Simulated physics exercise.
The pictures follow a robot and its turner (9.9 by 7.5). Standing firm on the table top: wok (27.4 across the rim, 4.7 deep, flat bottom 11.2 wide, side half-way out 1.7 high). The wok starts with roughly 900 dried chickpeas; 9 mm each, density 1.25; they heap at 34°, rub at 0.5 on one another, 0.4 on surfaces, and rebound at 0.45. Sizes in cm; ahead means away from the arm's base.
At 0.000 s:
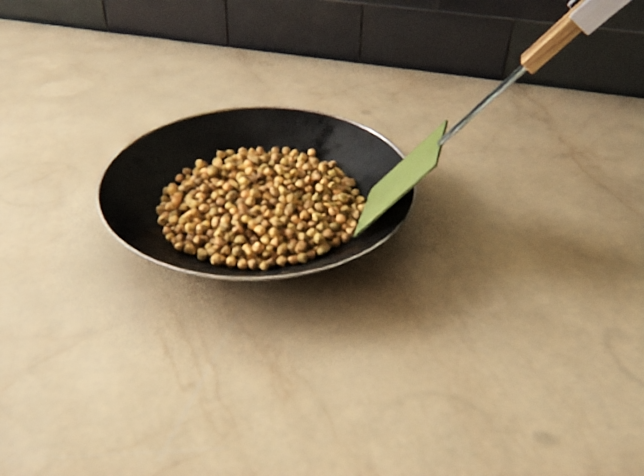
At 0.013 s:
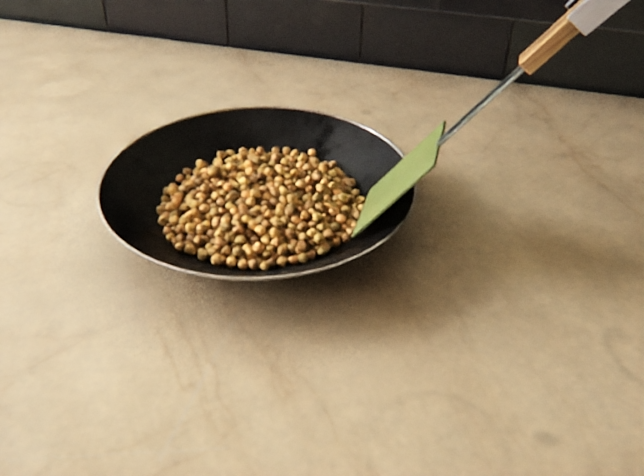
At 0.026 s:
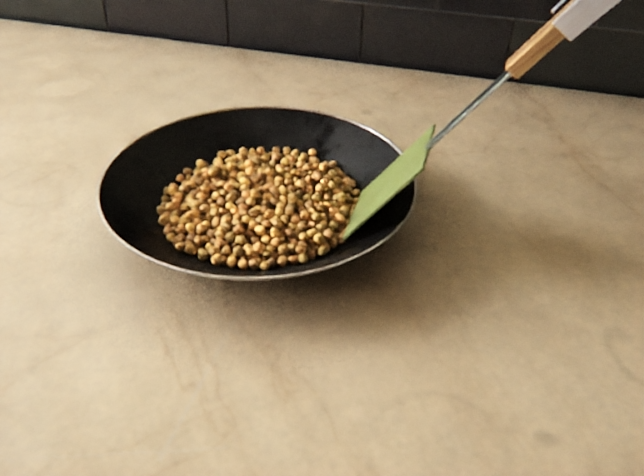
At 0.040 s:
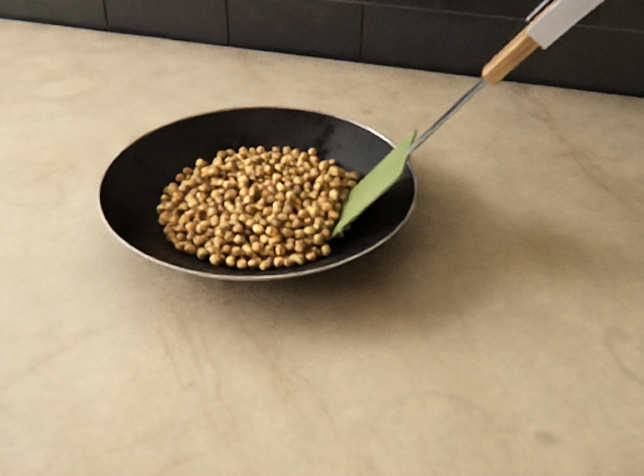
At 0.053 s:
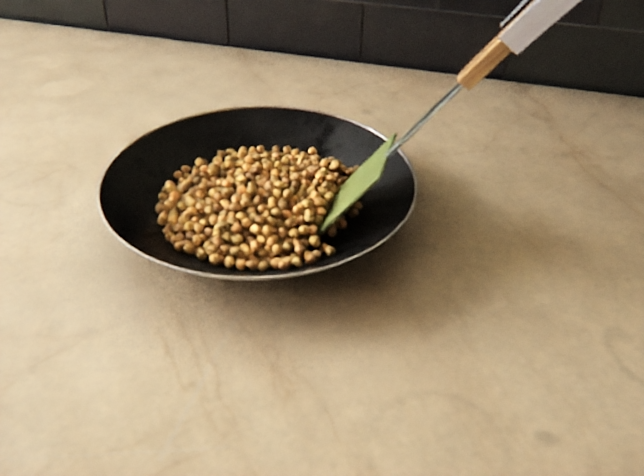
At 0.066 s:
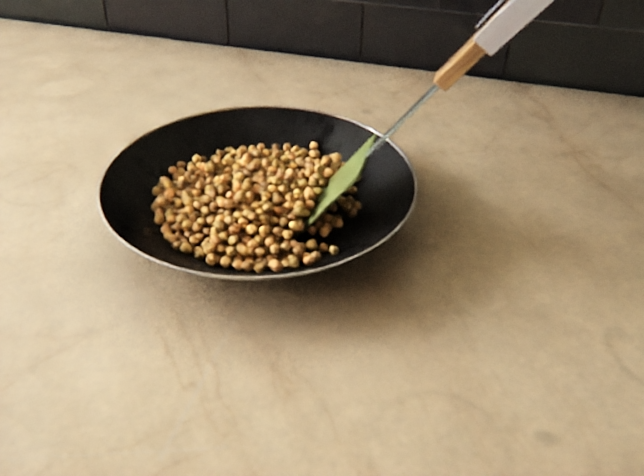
On a beige stone counter before dark tiles, a black wok holds a heap of dried chickpeas, with a green turner resting at its right side. The turner stays almost still at first, then slides left into the chickpeas, nudging those near its blade as the heap shifts slightly.
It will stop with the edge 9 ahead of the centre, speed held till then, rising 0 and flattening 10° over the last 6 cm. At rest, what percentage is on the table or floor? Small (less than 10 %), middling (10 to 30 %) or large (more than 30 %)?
Share on the table or floor: Large (more than 30 %).
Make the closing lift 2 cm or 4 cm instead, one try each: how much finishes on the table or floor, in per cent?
About 40 and 35 per cent.
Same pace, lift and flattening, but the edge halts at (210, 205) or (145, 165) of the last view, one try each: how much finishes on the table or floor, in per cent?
About 10 and 45 per cent.
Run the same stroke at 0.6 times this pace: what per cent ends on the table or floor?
About 20 per cent.
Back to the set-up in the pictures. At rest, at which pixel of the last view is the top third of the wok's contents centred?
Near (183, 188).
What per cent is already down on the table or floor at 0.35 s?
About 35 per cent.
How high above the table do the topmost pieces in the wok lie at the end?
About 5.0 cm.
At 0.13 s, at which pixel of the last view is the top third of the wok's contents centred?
At about (207, 176).
By 0.10 s, sloping 54°, highest piece 6 above the table; 900 in the wok.
By 0.13 s, sloping 51°, highest piece 8 above the table; 900 in the wok.
By 0.35 s, sloping 44°, highest piece 6 above the table; 550 in the wok, 315 on the table or floor, 35 on the blade or in flight.
By 1.40 s, sloping 44°, highest piece 5 above the table; 548 in the wok, 352 on the table or floor.
Final count, 548 in the wok, 352 on the table or floor. That is 39 % on the table or floor.
